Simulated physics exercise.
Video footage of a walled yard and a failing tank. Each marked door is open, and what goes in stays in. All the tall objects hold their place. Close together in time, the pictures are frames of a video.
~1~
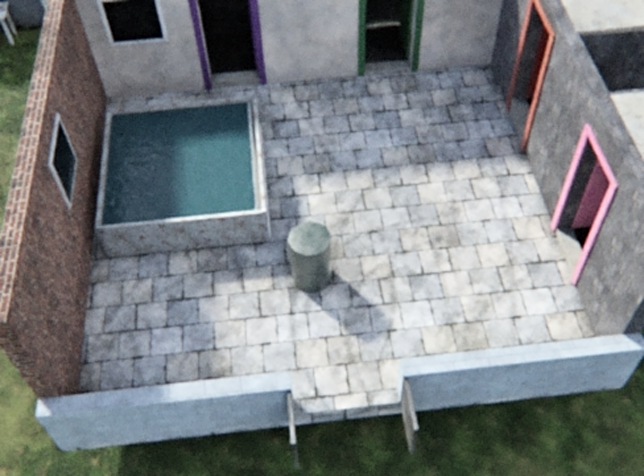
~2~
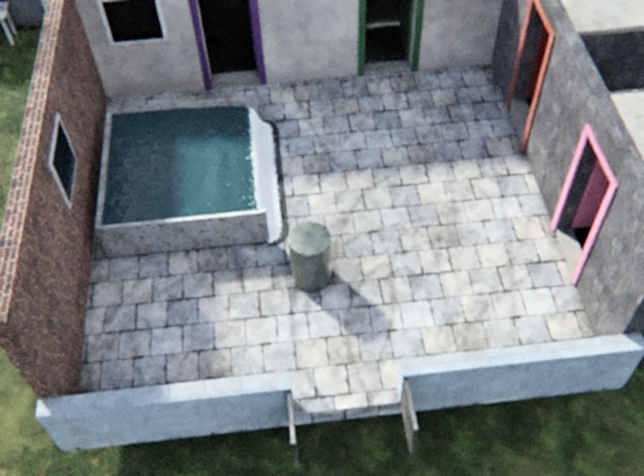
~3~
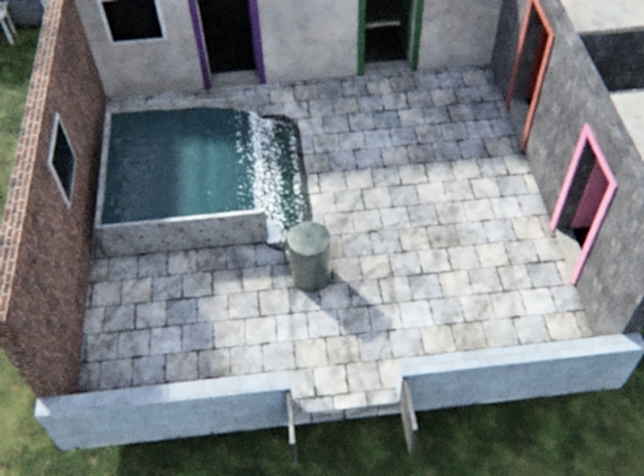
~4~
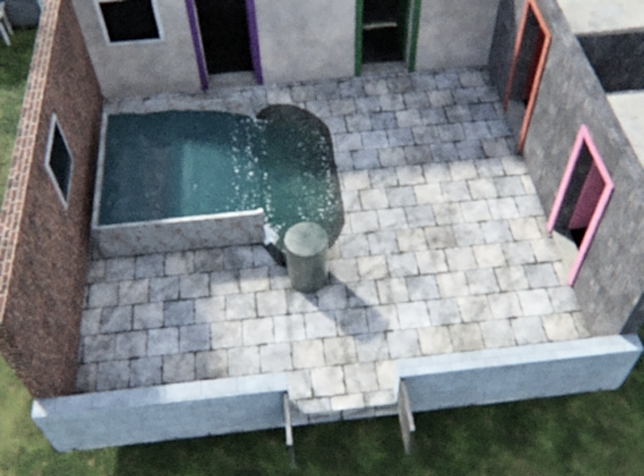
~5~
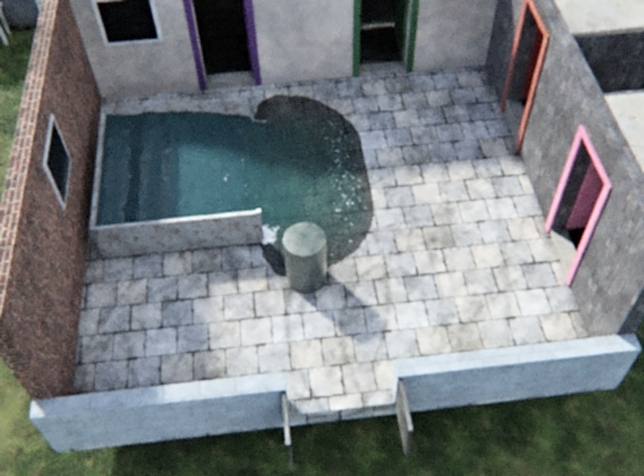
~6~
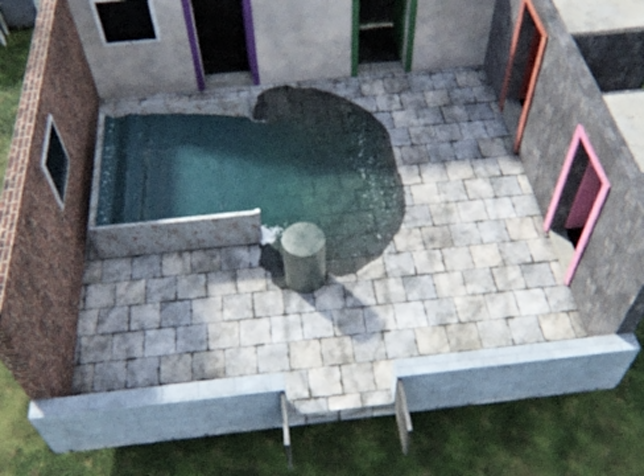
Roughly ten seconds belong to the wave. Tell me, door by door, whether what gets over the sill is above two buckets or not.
Outcome: Green door: More than two buckets. Pink door: More than two buckets. Red door: No more than two buckets. Purple door: No more than two buckets.
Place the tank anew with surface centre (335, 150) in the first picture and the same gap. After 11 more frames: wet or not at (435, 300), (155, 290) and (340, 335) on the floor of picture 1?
Spot one is not touched, spot two is not touched, spot three is not touched.
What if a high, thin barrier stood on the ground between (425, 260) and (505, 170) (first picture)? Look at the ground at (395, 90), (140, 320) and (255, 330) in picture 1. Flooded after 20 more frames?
Taking the points in turn, they are inundated, high and dry and high and dry.
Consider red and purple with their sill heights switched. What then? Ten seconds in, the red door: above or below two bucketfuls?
Red exceeds the limit.
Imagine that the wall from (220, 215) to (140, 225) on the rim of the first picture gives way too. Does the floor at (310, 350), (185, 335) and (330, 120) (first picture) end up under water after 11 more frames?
Submerged, submerged, unwetted.
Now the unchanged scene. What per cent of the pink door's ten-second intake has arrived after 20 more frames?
I'd say some 45 per cent.
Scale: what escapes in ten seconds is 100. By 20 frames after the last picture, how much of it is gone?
My reading is near 20 per cent.
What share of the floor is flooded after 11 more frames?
Near 55 in a hundred.
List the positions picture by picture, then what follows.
The first frame shows still water in the water tank at (182, 161).
In the second frame, the front is at (261, 123), out from the gap at (260, 171).
In the third frame, the front is at (280, 119), out from the gap at (259, 172).
In the fourth frame, water pours out at (257, 174) and has run to (290, 109).
In the fifth frame, water pours out at (255, 174) and has run to (310, 103).
In the sixth frame, the front is at (393, 228), out from the gap at (254, 175).
A moment on, water covers 45 % of the floor; the green door wet at the sill, nothing in, the pink door not reached, the red door wet at the sill, nothing in, the purple door not reached.
Next, water covers 55 % of the floor; the green door under two buckets in, the pink door under two buckets in, the red door wet at the sill, nothing in, the purple door not reached.
Then, water covers 60 % of the floor; the green door under two buckets in, the pink door over two buckets in, the red door wet at the sill, nothing in, the purple door not reached.
Later, water covers 80 % of the floor; the green door far over two buckets in, the pink door far over two buckets in, the red door wet at the sill, nothing in, the purple door wet at the sill, nothing in.
In the end, water covers 100 % of the floor; the green door far over two buckets in, the pink door far over two buckets in, the red door wet at the sill, nothing in, the purple door wet at the sill, nothing in.
